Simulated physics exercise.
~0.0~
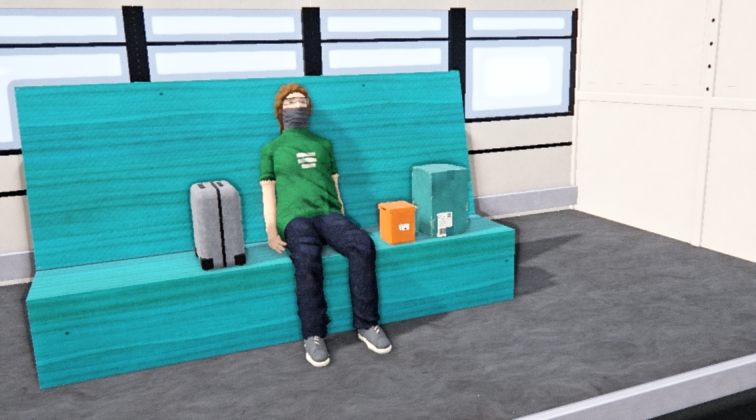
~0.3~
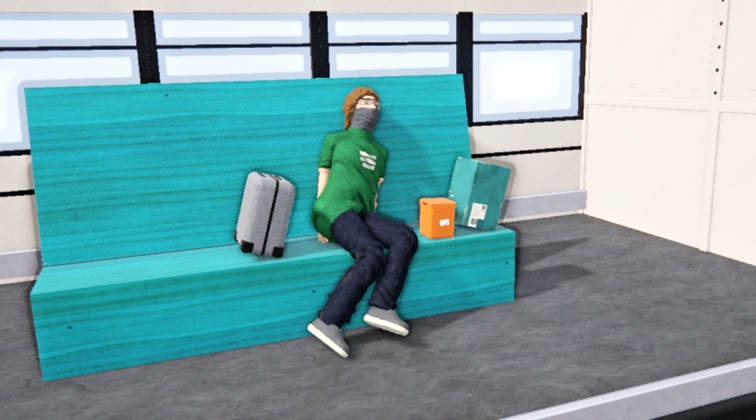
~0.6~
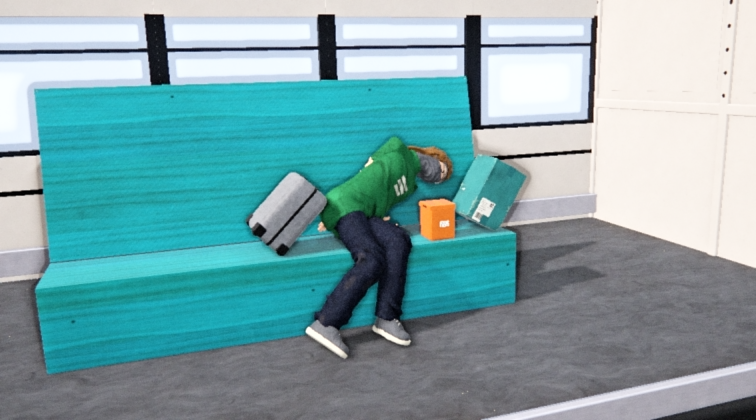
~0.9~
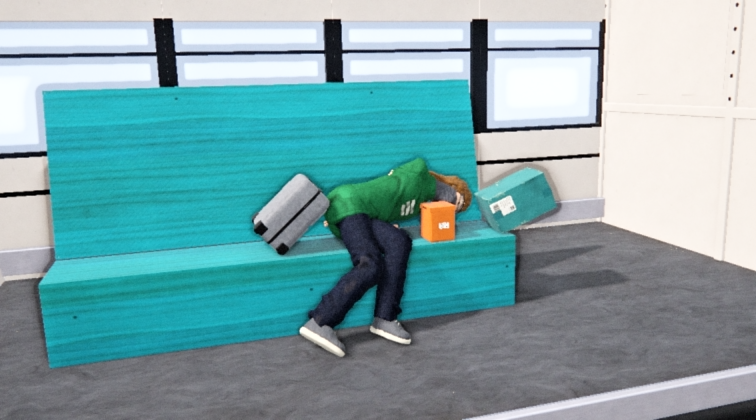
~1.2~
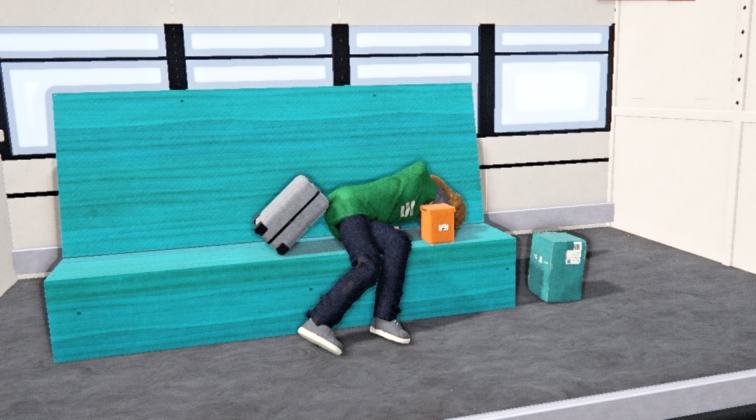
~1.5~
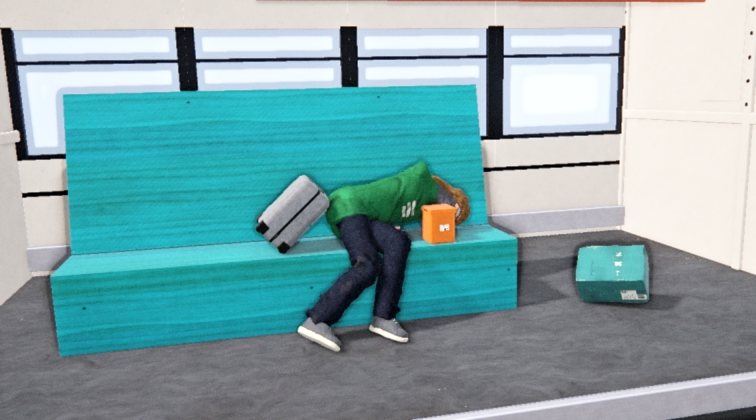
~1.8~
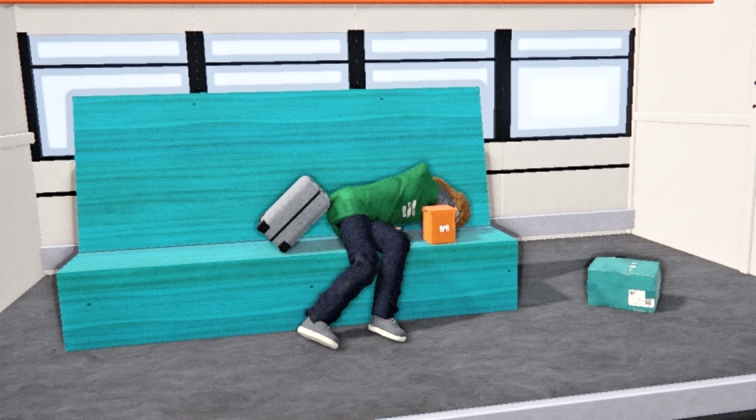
A limp person in a green T-shirt, dark trousers and a grey face covering sits on a long turquoise bench in a metro car, seen from the front as the view drifts slightly sideways. A grey suitcase stands to the left, with a small orange box and a larger teal box to the right. Everything but the bench shifts right, and the suitcase and teal box tilt. The person folds over sideways behind the orange box, arms slack, while the teal box tips off the bench's right end and tumbles across the floor. It rests on its side; the suitcase stays leaning against the slumped person, beside the upright orange box.
